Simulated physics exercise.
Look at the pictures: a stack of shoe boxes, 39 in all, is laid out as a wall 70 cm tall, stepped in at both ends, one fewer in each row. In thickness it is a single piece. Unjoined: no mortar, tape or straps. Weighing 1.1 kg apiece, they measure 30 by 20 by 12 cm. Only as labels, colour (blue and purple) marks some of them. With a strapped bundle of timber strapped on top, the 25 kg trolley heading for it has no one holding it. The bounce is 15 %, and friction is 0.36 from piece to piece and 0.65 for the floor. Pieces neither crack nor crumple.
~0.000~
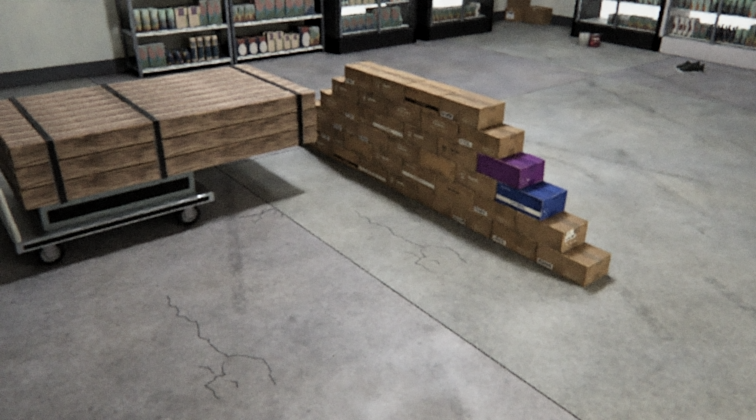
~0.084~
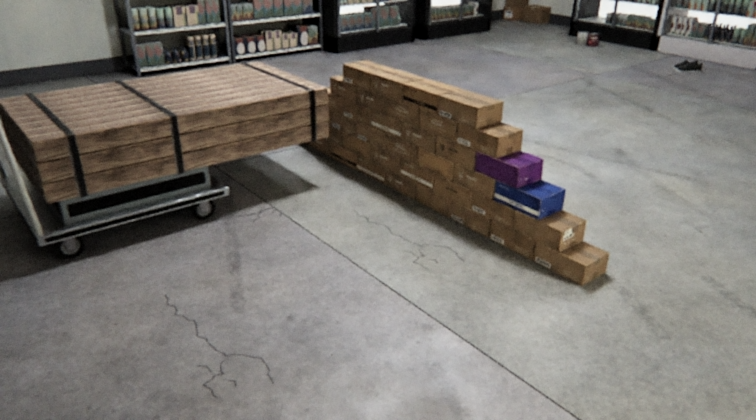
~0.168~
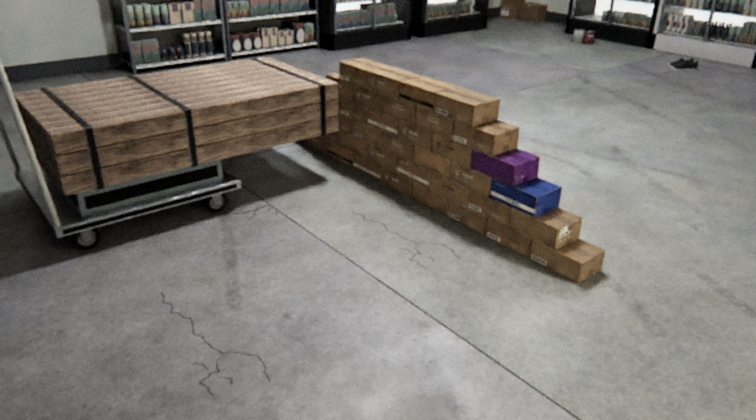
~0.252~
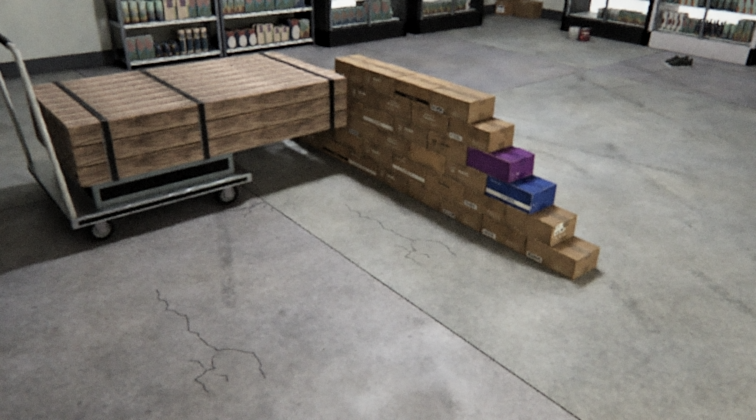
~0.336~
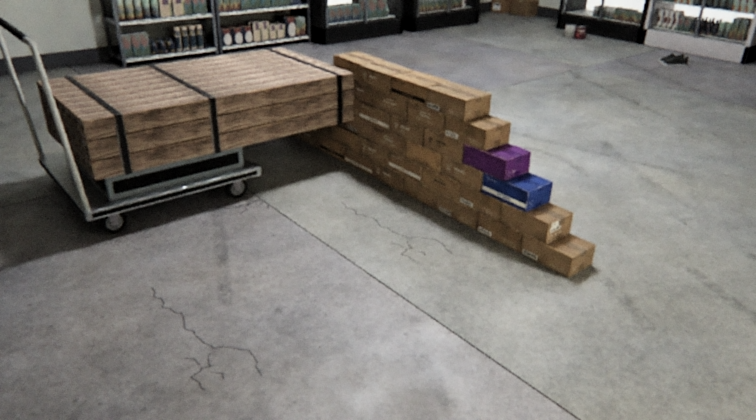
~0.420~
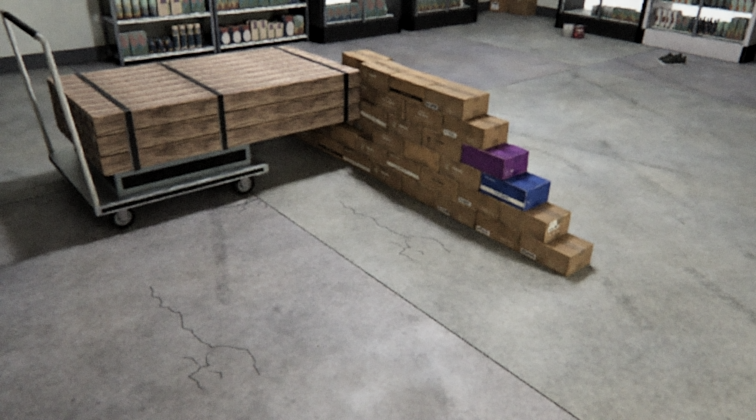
A trolley loaded with strapped planks rolls right and nudges into a stepped wall of boxes.
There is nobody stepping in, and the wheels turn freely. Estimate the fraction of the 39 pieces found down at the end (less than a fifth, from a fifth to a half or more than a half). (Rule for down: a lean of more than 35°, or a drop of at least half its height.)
I think the part going down will be one fifth up to one half.
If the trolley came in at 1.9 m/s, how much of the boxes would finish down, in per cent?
Roughly 40 per cent would end down.
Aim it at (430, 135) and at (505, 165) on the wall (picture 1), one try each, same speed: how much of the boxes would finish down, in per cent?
50 then 40 %.
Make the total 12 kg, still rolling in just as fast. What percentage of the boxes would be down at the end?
Then about 0 per cent.
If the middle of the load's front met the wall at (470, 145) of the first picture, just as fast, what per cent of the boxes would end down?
In that case about 50 per cent.
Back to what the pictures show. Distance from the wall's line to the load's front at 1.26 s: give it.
Some 50 centimetres.
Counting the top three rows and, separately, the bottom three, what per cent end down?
That's 60% up top and 20% at the bottom.
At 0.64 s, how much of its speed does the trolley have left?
Speed: Near 0.5 m/s.
After 0.64 s, load 21 cm past the wall's line, still rolling; none of the 39 boxes down, 15 disturbed.
After 0.90 s, load 33 cm past the wall's line, still rolling; 15 of the 39 boxes down.
After 1.26 s, load 48 cm past the wall's line, still rolling; 15 of the 39 boxes down.
At rest (2.7 s), load 78 cm past the wall's line, stopped; 15 of the 39 boxes down; blue box unmoved; purple box unmoved. That is 38 per cent. As the last picture would show them, middles, blue box near (515, 187), purple box near (495, 157).
